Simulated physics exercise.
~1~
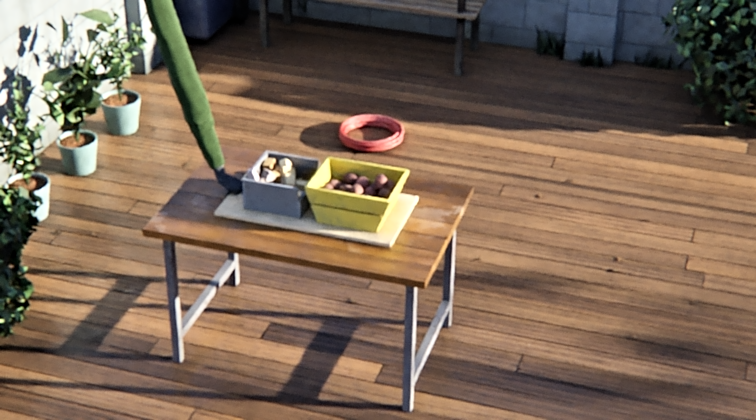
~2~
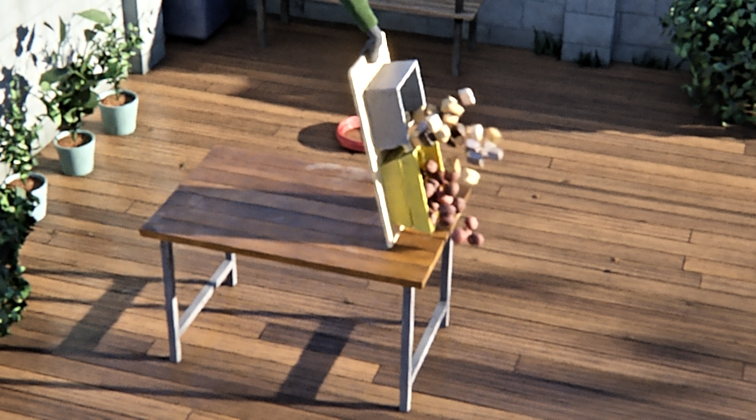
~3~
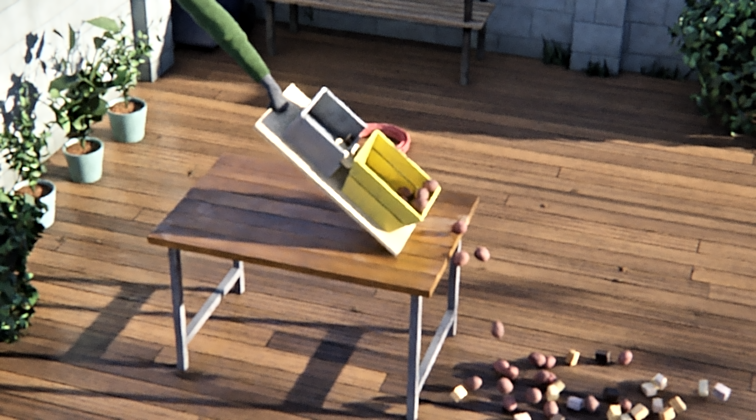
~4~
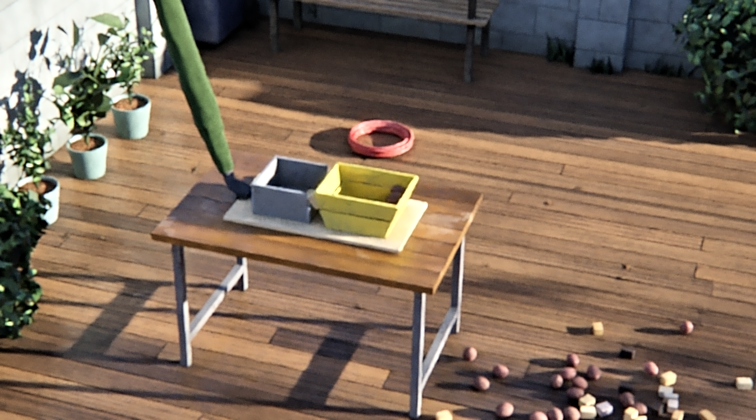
On a sunny wooden deck, a green arm tipped a board holding a grey crate and a yellow crate steeply to the right on a table, spilling potatoes and small blocks onto the floor, then lowered it flat with the crates still in place.
